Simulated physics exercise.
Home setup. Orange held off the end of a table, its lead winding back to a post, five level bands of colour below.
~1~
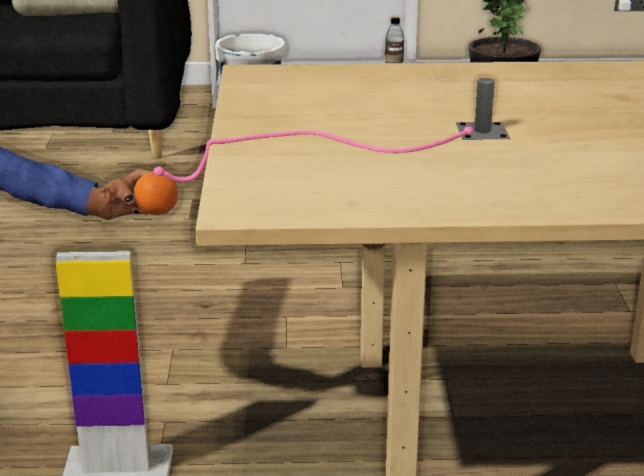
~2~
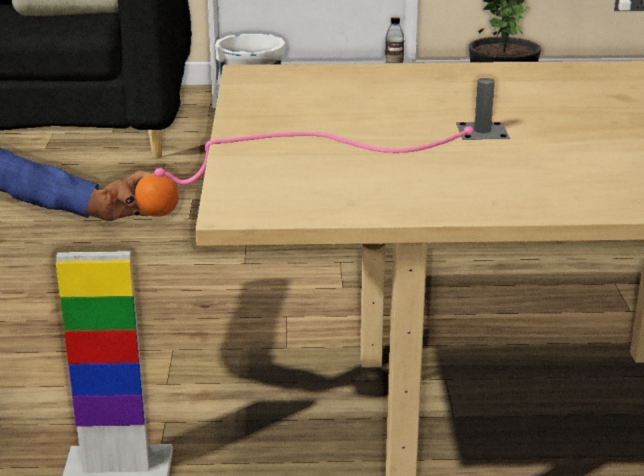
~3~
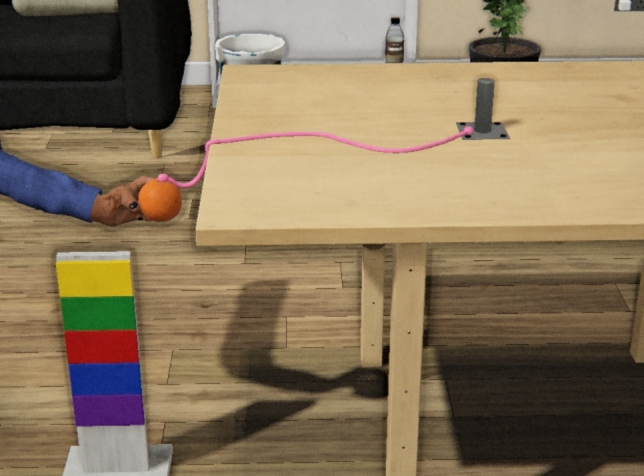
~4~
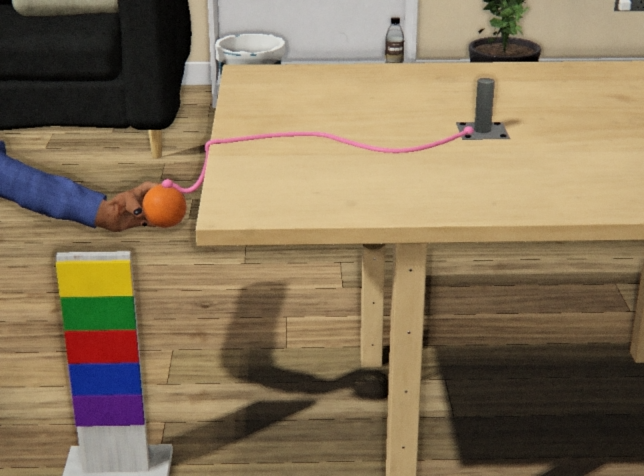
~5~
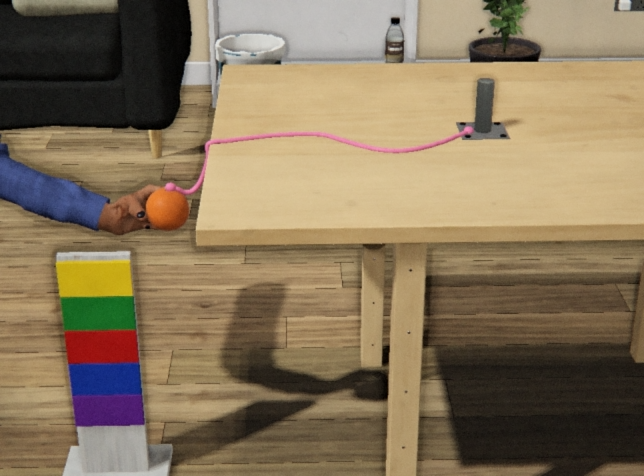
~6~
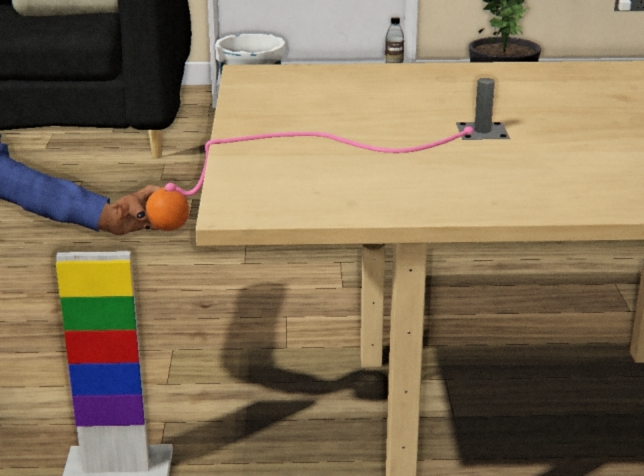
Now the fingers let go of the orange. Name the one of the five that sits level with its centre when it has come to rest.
That would be yellow.
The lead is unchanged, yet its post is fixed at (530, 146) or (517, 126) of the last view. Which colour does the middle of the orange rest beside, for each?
The first case gives none, it hangs higher, the second gives none, it hangs higher.
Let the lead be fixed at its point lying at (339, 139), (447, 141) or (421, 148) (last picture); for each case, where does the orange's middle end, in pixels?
Result per try (px, approx.): (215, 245); (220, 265); (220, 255).
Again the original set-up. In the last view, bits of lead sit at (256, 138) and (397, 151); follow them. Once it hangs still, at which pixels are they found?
They end up around (221, 146) and around (375, 136).
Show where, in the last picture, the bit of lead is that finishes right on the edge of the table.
You'll find it somewhere around (243, 139).
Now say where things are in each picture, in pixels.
In the first frame, orange (156, 193); yellow (95, 280); green (98, 315); red (102, 348); blue (105, 380); purple (108, 412).
In the second frame, orange (157, 195); lead through (452, 139) (397, 151) (332, 137) (268, 136) (209, 153).
In the third frame, orange (160, 200).
In the fourth frame, orange (164, 206); lead through (452, 139) (397, 151) (332, 137) (268, 136) (209, 153).
In the fifth frame, orange (167, 209).
In the sixth frame, orange (168, 209); lead through (452, 139) (397, 151) (332, 137) (268, 136) (209, 153).
Soon after, orange near (213, 265); level with yellow.
After that, orange near (196, 275); level with yellow.
In the end, orange near (218, 275); level with yellow. Its middle rests at the yellow band.
